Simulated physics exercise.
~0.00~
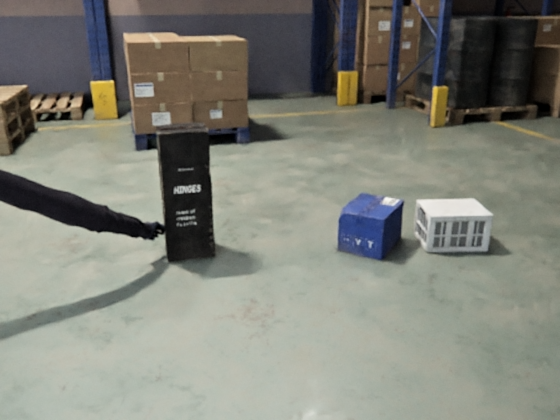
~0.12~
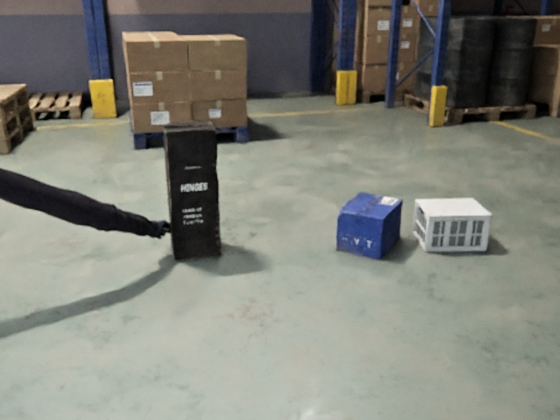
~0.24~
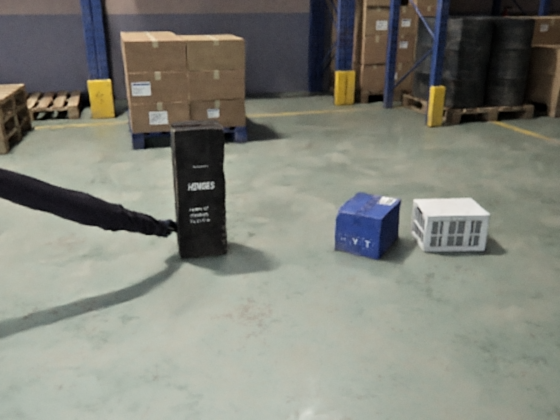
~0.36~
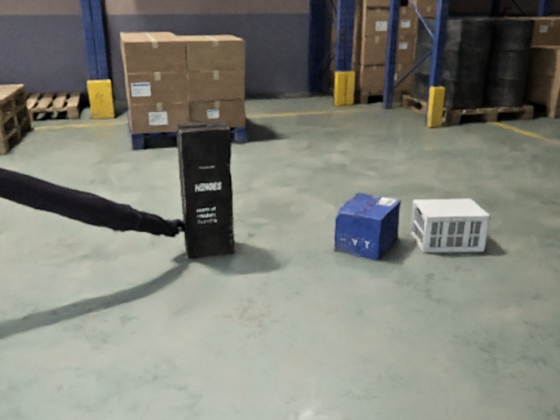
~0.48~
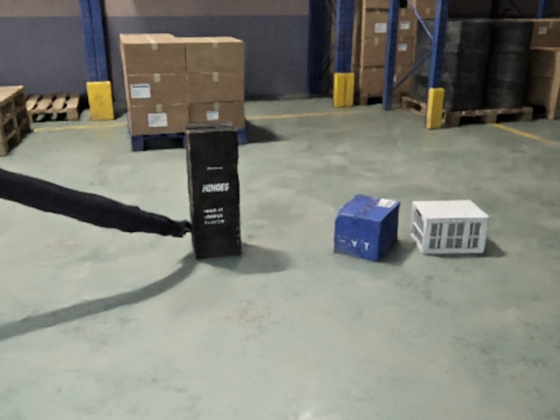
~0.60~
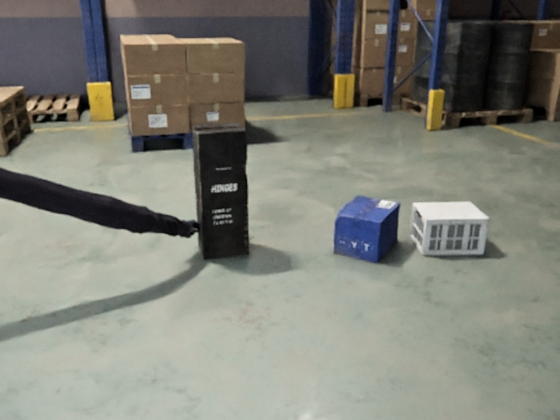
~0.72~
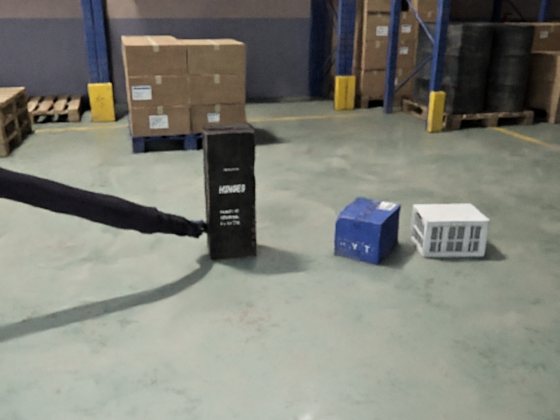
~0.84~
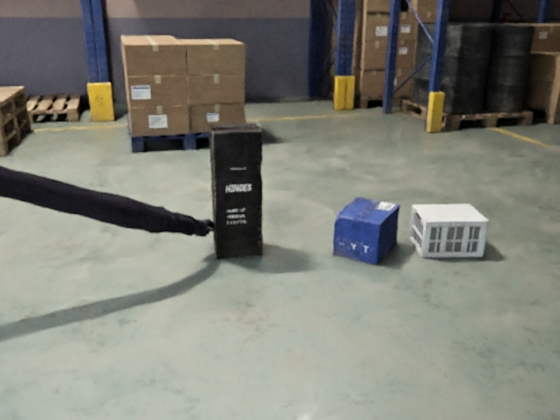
In a warehouse with a smooth grey-green floor, seen from the front by a slightly swaying camera, stacked cartons, pallets and blue racking with yellow guards stand along the back. A tall black box with white lettering stands upright left of centre, while a blue box and a white crate sit close together on the right. A dark-sleeved arm reaches in from the left, its fingertip against the lower part of the black box. The arm pushes slowly, and the black box slides a short way to the right without tipping. It ends still upright, well short of the unmoved blue box and crate.
